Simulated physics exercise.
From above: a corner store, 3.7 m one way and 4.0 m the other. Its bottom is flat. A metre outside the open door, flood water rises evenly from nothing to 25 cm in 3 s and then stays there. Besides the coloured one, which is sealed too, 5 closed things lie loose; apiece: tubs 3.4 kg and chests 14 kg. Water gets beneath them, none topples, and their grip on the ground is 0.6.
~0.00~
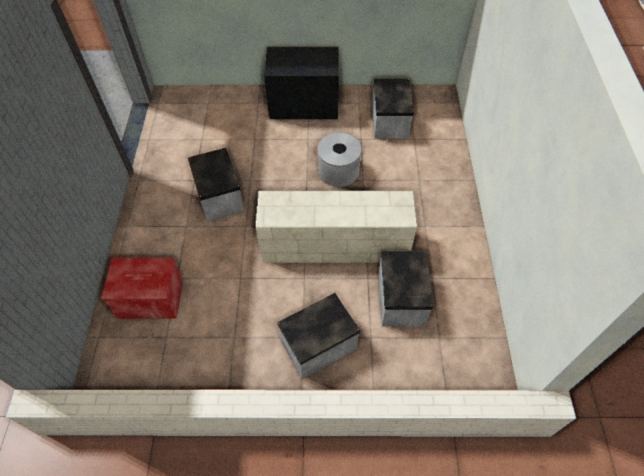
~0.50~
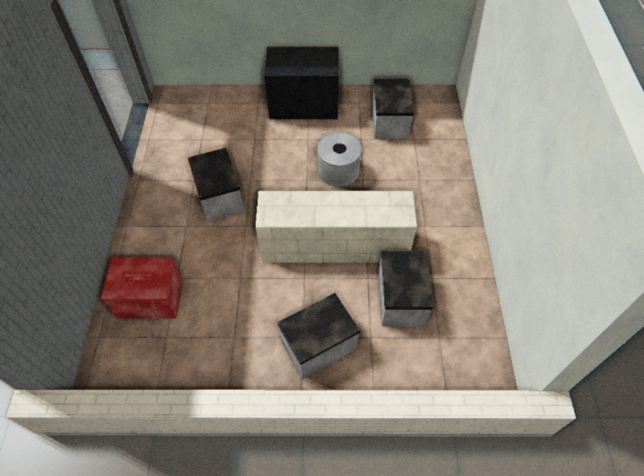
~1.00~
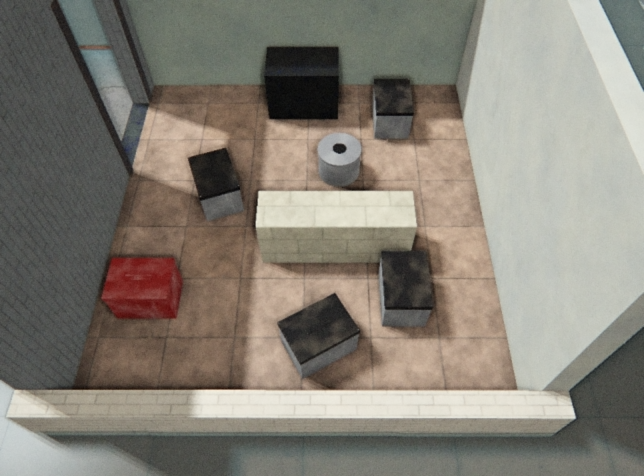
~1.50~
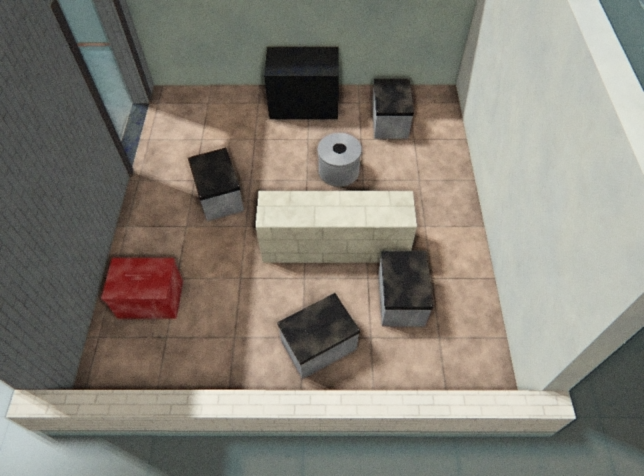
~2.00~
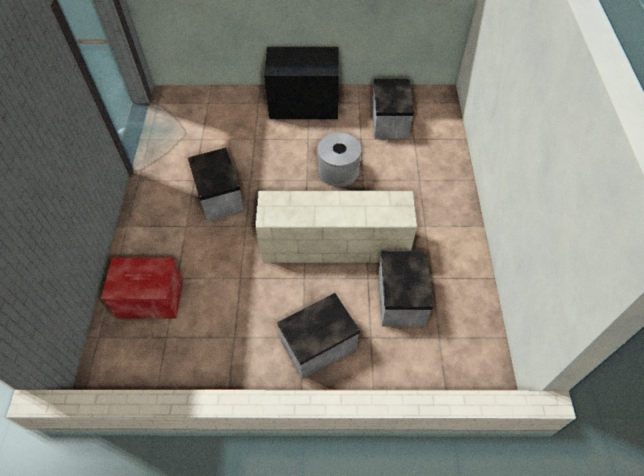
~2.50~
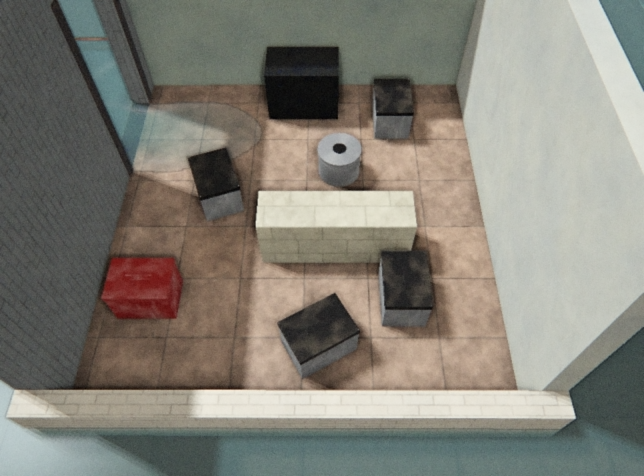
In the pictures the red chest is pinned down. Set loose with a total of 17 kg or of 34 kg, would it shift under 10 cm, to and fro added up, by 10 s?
I expect that the lower weight is enough.
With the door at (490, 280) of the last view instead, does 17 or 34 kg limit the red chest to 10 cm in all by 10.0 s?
Then neither load is enough.
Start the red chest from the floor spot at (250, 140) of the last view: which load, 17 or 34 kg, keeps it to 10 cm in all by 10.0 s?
Neither holds.
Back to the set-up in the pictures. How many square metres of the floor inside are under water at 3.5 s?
About 4.0 m2.
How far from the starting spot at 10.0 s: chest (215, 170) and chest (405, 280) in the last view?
In that order: 80 cm, 0 cm.
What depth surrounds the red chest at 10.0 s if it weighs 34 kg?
About 7 cm.
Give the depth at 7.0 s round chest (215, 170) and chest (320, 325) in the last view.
About 5 and 1 cm.
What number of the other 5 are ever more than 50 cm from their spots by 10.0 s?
That makes 2.
After 3.5 s the red chest would be 0 cm from its start with 17 kg and 0 cm from its start with 34 kg; 0 cm of water round it then.
After 4.5 s the red chest would be 0 cm from its start with 17 kg and 0 cm from its start with 34 kg; 1 cm of water round it then.
After 7.0 s the red chest would be 0 cm from its start with 17 kg and 0 cm from its start with 34 kg; 2 cm of water round it then.
After 10.0 s the red chest would be 0 cm from its start with 17 kg and 0 cm from its start with 34 kg; 7 cm of water round it then.
